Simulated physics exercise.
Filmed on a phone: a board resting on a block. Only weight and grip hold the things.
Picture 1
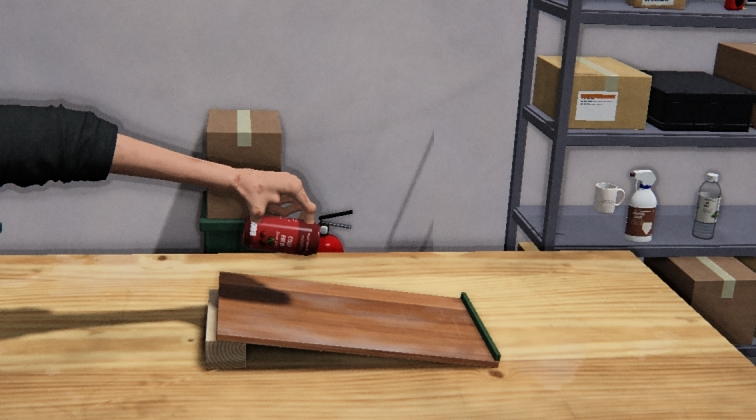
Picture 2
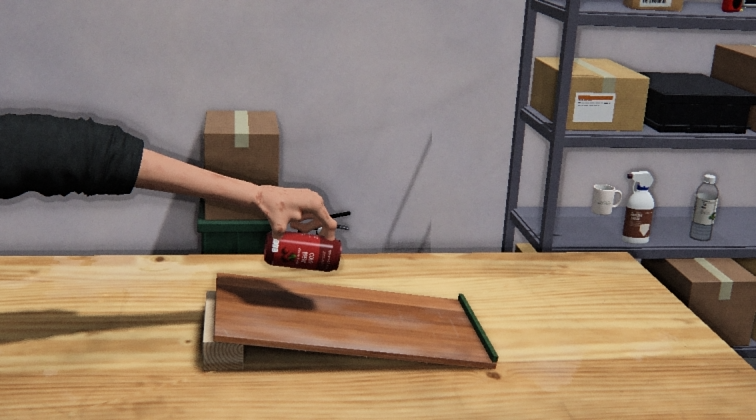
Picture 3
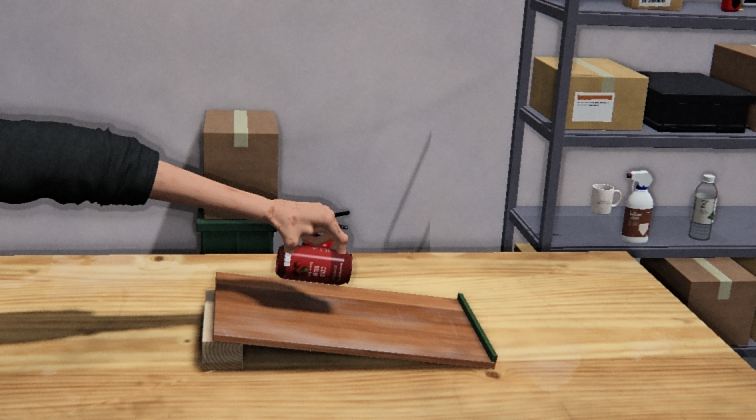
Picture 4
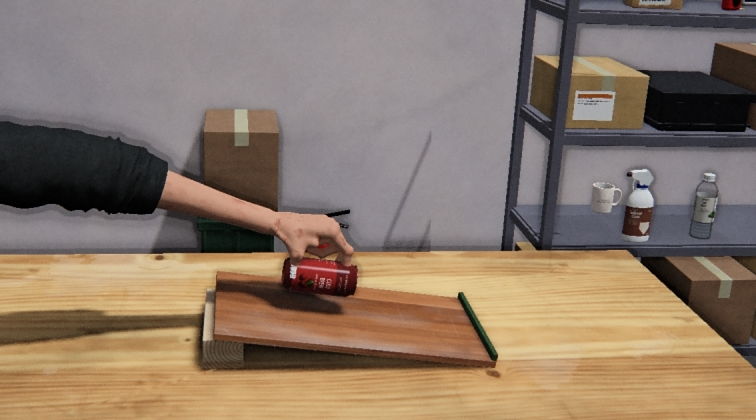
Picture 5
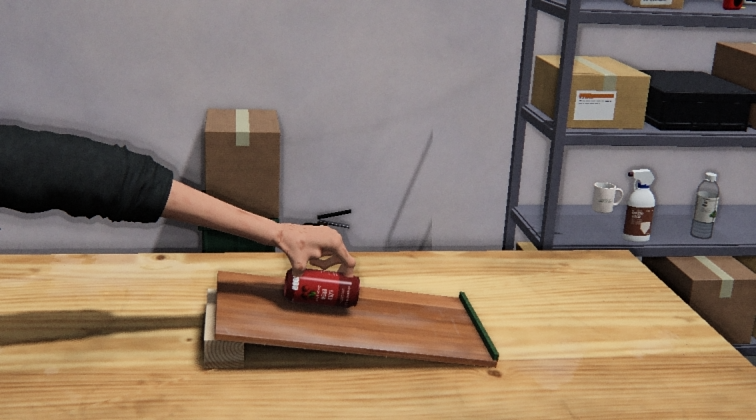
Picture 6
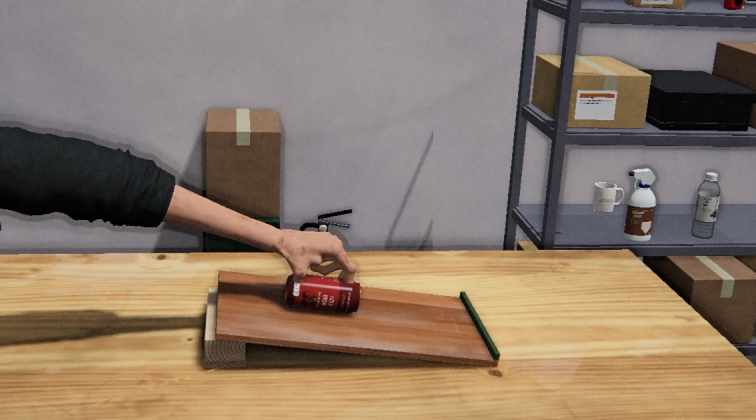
At a wooden table near some storage shelves, a hand carried a red can on its side rightward and down over a sloping board propped on a block, then set it on the board, still holding it.
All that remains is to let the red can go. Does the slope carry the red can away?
Here the red can keeps its place.
Then, 0.30 s later than the last frame, all is still.
Then, 0.70 s later than the last frame, red can resting near (322, 294).
When it is over, it is as before. End places, in pixels of the last picture, red can near (322, 294). The red can remains at rest.
